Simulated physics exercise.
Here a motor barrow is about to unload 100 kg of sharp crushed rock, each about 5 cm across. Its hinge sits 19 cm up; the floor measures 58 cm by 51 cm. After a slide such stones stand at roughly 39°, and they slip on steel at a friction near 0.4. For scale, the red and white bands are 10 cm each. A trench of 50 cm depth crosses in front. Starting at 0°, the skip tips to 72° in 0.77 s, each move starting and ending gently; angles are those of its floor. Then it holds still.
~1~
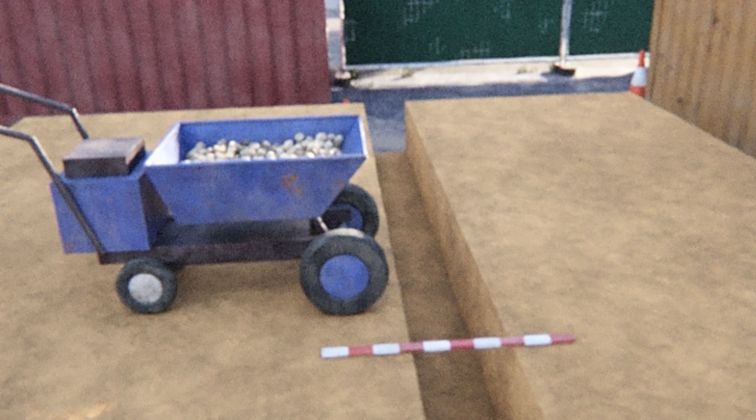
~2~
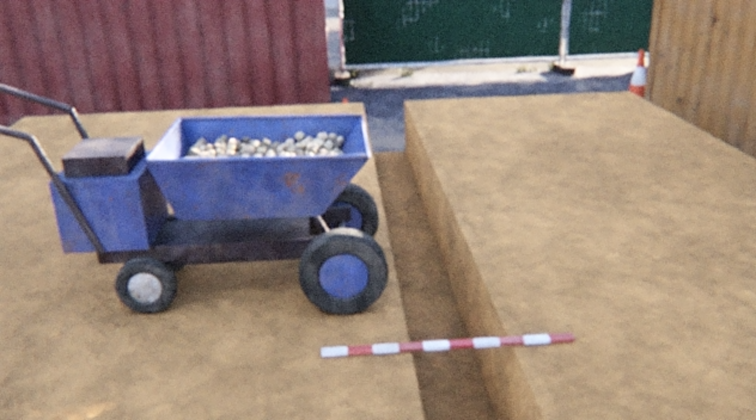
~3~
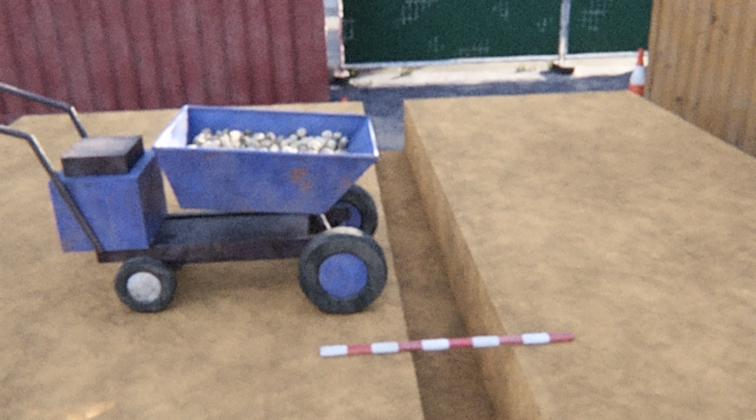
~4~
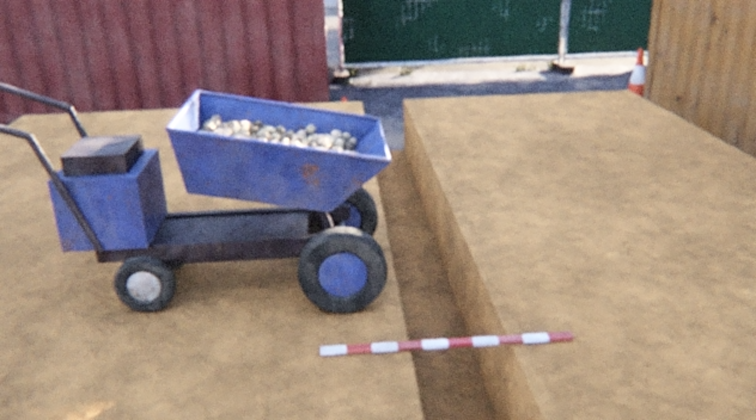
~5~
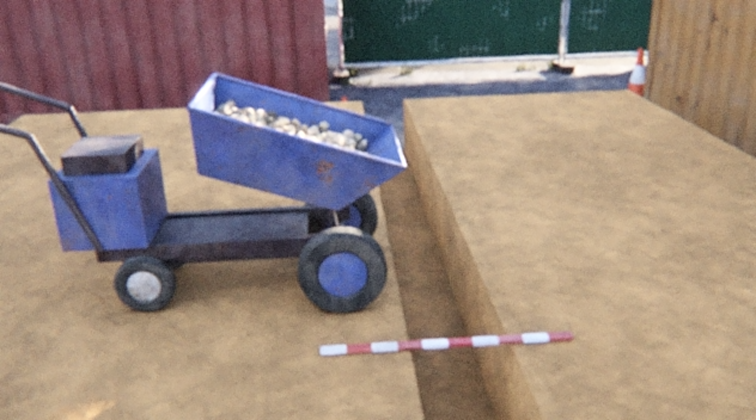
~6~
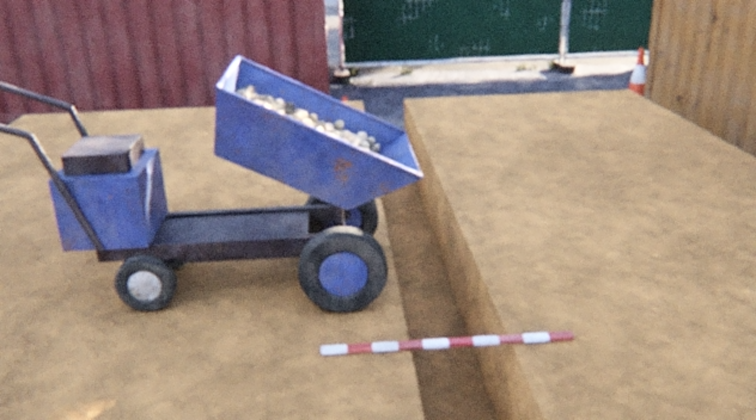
Beside a narrow trench, a blue motor barrow steadily tilts its stone-filled skip toward the right.
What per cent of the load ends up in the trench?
About 37 per cent.
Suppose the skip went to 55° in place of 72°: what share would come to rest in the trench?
In that case some 15 per cent.
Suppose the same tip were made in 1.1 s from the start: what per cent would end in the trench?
It would be near 45 per cent.
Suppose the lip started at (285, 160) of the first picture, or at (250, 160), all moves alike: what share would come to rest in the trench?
About 95 and 80 per cent.
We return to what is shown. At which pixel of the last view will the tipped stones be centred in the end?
Around (506, 267).
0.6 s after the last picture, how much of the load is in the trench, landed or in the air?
Some 5 per cent.
Then, 0.3 s after the last picture the floor is at 61°, 100 % in the skip; the foremost stones are at (441, 206).
Then, 0.6 s after the last picture the floor is at 72°, 78 % in the skip, 5 % in the trench, 17 % past the trench; the foremost stones are at (527, 269).
Then, 0.9 s after the last picture the floor is at 72°, 25 % in the skip, 10 % in the trench, 65 % past the trench; the foremost stones are at (656, 266).
Then, 2.9 s after the last picture the floor is at 72°, 2 % in the skip, 37 % in the trench, 61 % past the trench; the foremost stones are at (720, 260).
